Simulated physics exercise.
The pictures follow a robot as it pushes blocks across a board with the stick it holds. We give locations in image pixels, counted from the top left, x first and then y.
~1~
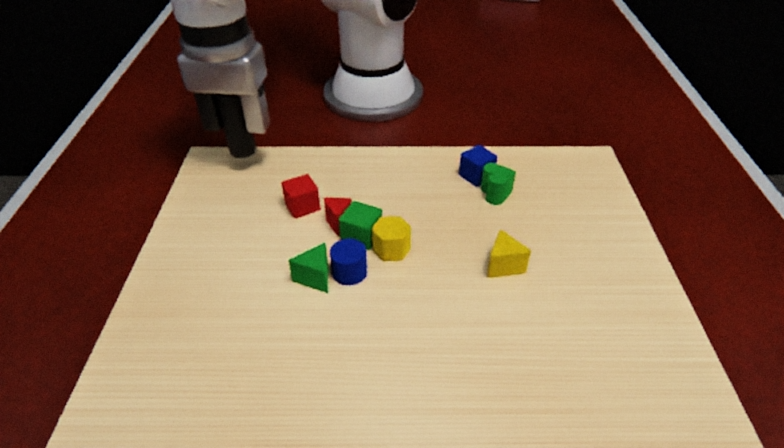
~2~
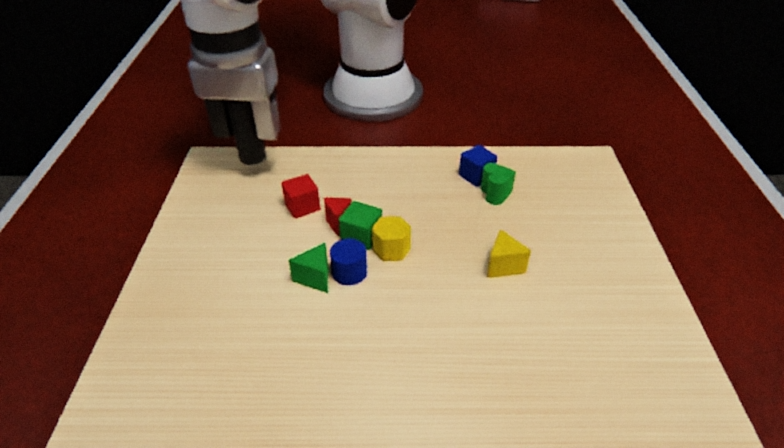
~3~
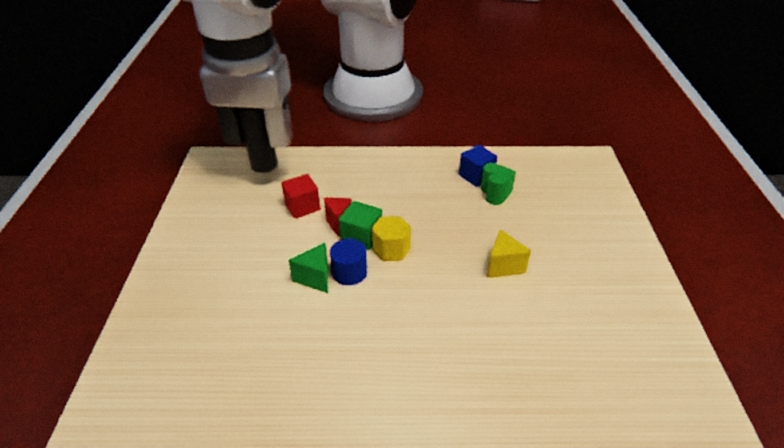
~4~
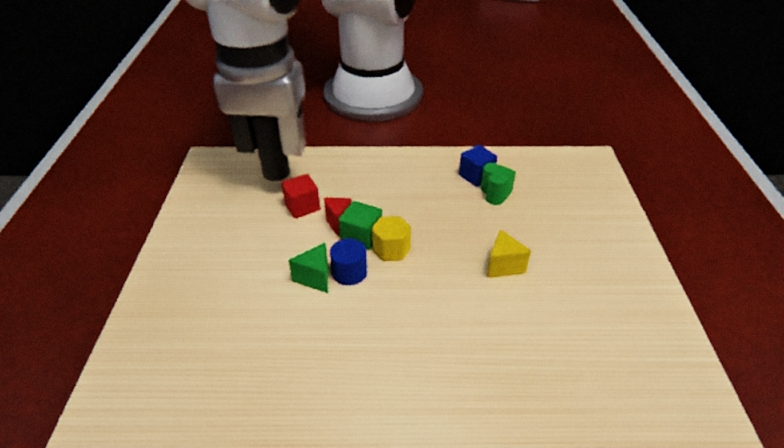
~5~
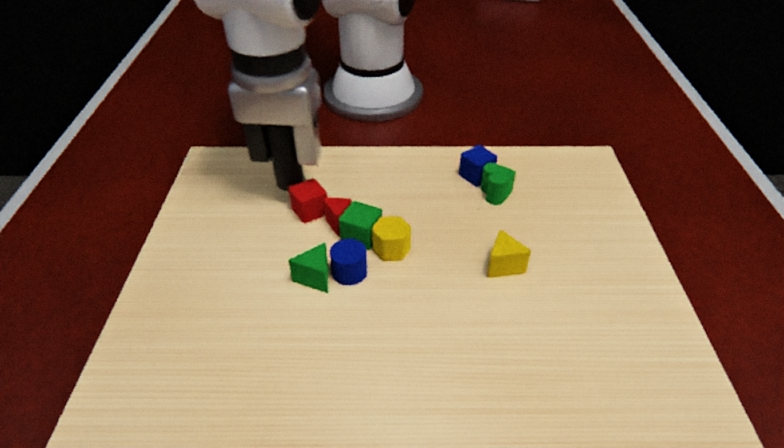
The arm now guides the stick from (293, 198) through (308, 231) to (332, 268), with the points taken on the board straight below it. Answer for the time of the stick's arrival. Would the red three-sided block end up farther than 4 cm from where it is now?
I'd say no.
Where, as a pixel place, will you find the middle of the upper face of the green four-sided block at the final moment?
I'd place it at (379, 218), taking the centre of its top.
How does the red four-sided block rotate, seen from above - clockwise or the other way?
It turns counter-clockwise.
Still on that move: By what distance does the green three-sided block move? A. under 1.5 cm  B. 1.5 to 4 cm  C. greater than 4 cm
Option A.
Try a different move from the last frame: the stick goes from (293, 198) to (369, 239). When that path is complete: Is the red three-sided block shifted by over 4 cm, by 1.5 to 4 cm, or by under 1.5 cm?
Displaced more than 4 cm.
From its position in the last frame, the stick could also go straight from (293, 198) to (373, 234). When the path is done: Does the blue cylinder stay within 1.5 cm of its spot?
I expect not.
The first path, step by step. One third of the way, stick (300, 205); red four-sided block (329, 203), turned 65° anticlockwise; red three-sided block (357, 206); green four-sided block (376, 218).
Two thirds of the way, stick (313, 228); red four-sided block (338, 207), turned 85° anticlockwise; red three-sided block (365, 203), turned 15° clockwise; green four-sided block (379, 218), turned 15° clockwise.
At the end, stick (330, 252); red four-sided block (338, 207), turned 85° anticlockwise; green three-sided block (313, 266), turned 45° clockwise; red three-sided block (365, 203), turned 15° clockwise; blue cylinder (359, 259); green four-sided block (379, 218), turned 15° clockwise.
